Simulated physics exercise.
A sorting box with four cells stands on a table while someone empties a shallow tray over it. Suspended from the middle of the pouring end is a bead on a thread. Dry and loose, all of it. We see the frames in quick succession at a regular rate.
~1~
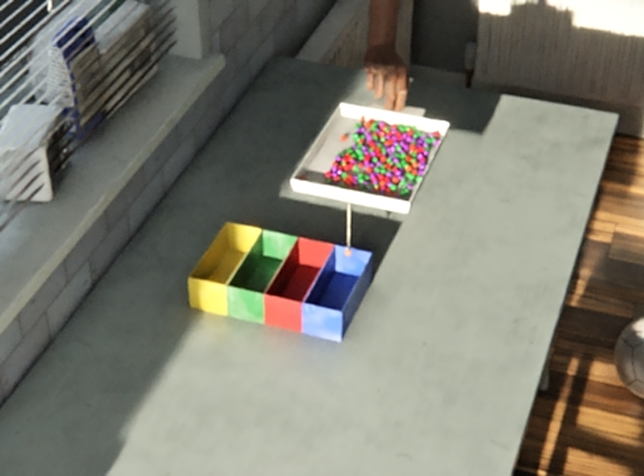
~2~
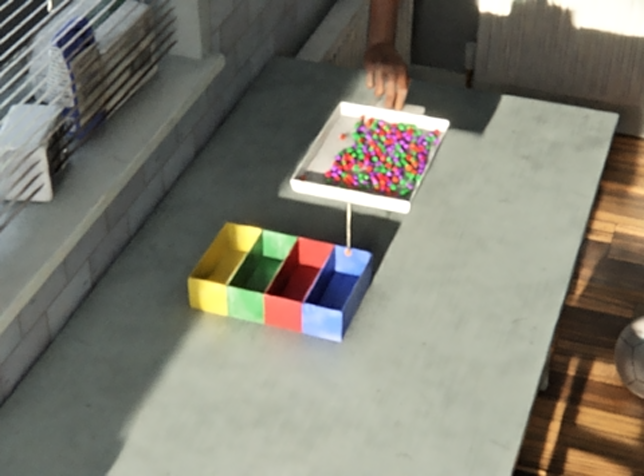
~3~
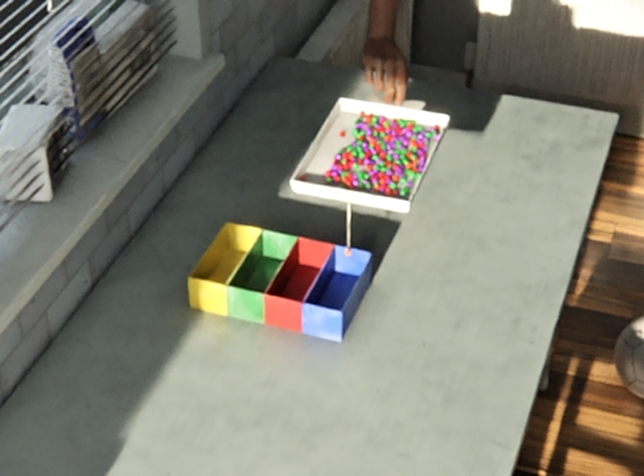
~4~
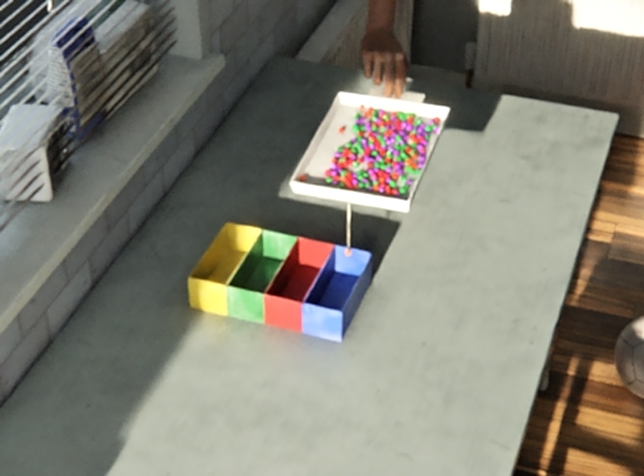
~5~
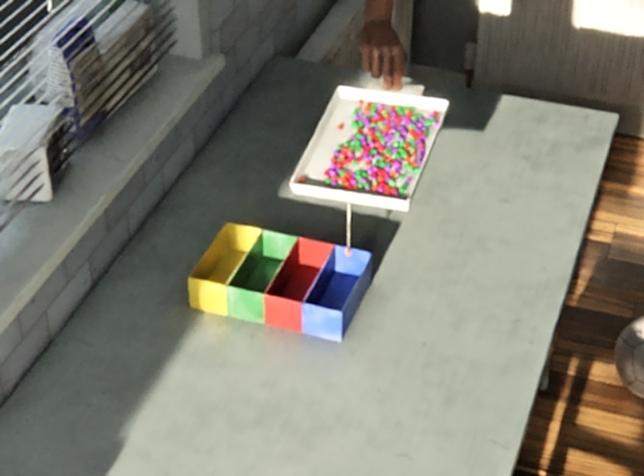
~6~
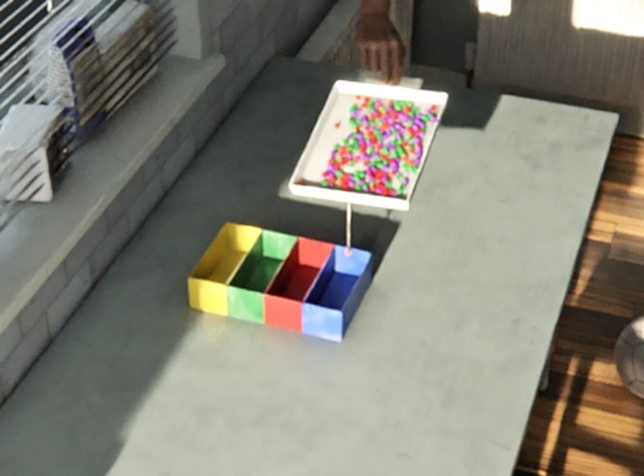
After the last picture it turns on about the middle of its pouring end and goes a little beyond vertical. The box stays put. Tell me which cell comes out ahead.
I would say the red cell comes out ahead.
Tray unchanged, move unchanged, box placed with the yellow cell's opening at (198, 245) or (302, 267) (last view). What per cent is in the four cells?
It would be roughly 90 per cent for the first and roughly 80 per cent for the second.
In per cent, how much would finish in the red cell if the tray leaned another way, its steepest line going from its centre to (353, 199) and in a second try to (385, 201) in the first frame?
30 per cent, then 0 per cent.
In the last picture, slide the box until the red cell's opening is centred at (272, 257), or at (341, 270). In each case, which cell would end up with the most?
First: The cell in blue. Second: The green cell.
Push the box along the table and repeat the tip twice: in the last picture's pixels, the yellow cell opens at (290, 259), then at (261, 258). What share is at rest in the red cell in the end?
Roughly 0% first, roughly 20% second.
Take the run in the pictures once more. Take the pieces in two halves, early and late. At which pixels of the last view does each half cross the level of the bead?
It passes near (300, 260) first and then near (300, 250).
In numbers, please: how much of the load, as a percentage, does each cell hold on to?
Per cell: Yellow at 0 %, green at 20 %, red at 60 %, blue at 10 %.
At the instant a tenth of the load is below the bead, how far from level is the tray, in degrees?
Around 80° at that moment.
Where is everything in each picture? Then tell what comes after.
In the first picture, corners of the pouring end at (294, 179) and (408, 201), level; middle of the load at (383, 159), round plastic beads; bead on its thread at (348, 253); yellow cell at (208, 293); green cell at (245, 302); red cell at (283, 311); blue cell at (322, 319).
In the second picture, corners of the pouring end at (294, 179) and (408, 201), level; middle of the load at (383, 158).
In the third picture, corners of the pouring end at (293, 180) and (408, 201), tipped barely, lowest at the left corner; middle of the load at (383, 156).
In the fourth picture, corners of the pouring end at (293, 181) and (407, 201), tipped a little, lowest at the left corner; middle of the load at (383, 152).
In the fifth picture, corners of the pouring end at (293, 183) and (406, 200), tipped a little, lowest at the left corner; middle of the load at (382, 149).
In the sixth picture, corners of the pouring end at (292, 184) and (406, 200), tipped a little, lowest at the left corner; middle of the load at (379, 148), nearly all on the move; yellow cell at (208, 293); green cell at (245, 302); red cell at (283, 311); blue cell at (322, 319).
Soon after the last picture, tray tipped steeply; nearly all on the tray; a stray few in the green cell; a stray few in the red cell; a stray few falling or outside the box.
A little later, tray tipped right over; about a third on the tray; about a third in the red cell; a small part in the green cell; a small part in the blue cell; a stray few in the yellow cell; a small part falling or outside the box.
Later still, tray tipped past a quarter turn; about two thirds in the red cell; about a quarter in the green cell; a small part in the blue cell; a stray few in the yellow cell; a stray few falling or outside the box.
By the end, tray tipped past a quarter turn; about two thirds in the red cell; about a quarter in the green cell; a small part in the blue cell; a stray few in the yellow cell; a stray few outside the box.
